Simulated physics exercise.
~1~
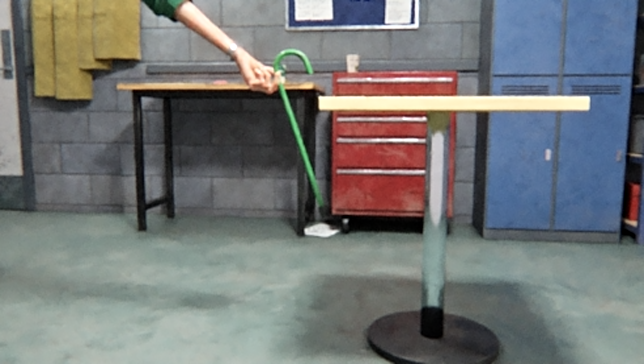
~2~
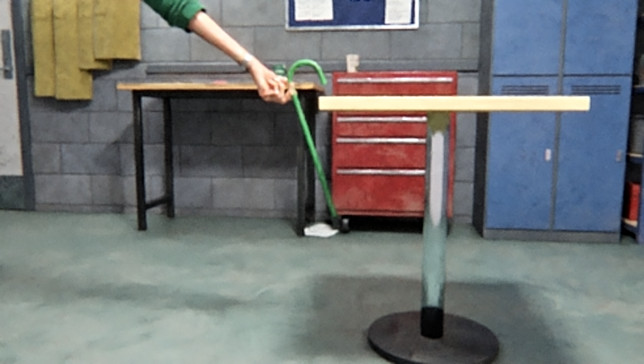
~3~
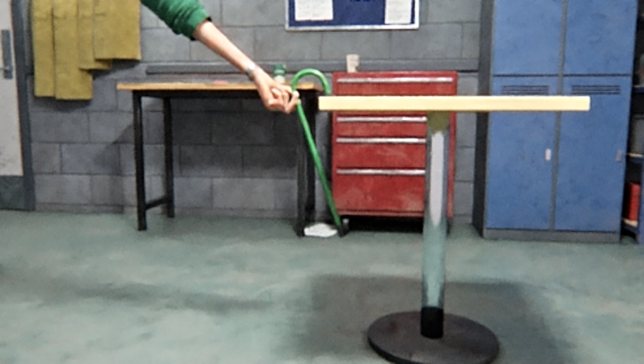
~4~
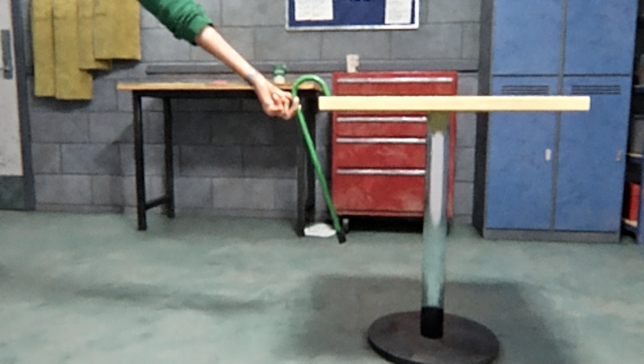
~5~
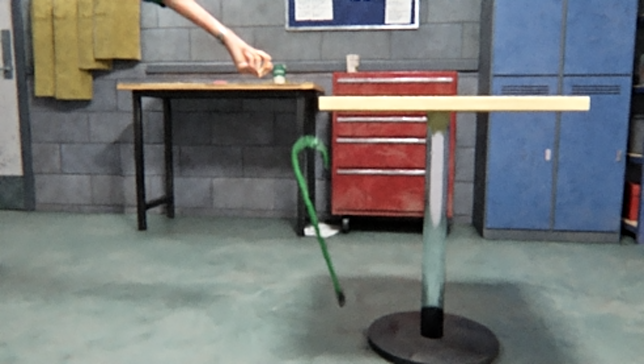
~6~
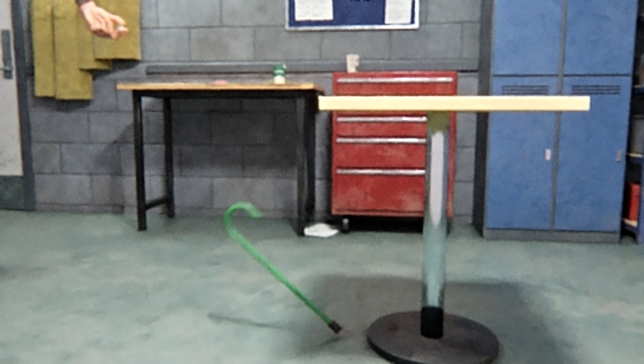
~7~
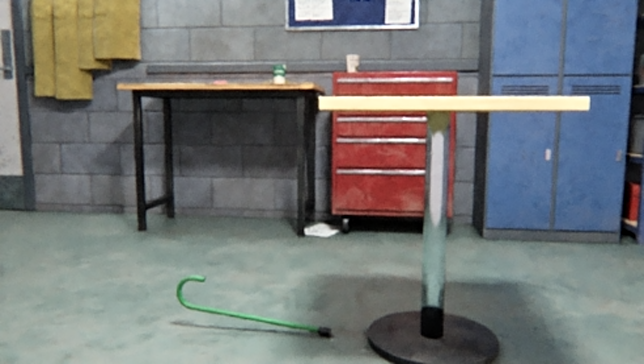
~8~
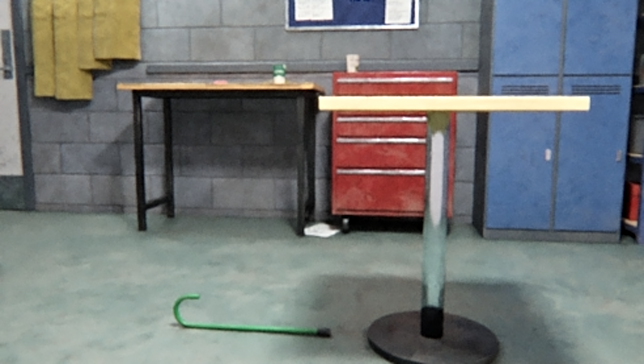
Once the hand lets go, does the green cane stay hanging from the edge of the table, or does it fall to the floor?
The green cane falls to the floor. It drops as the hand lets go, tips over and ends up lying near the table's base.
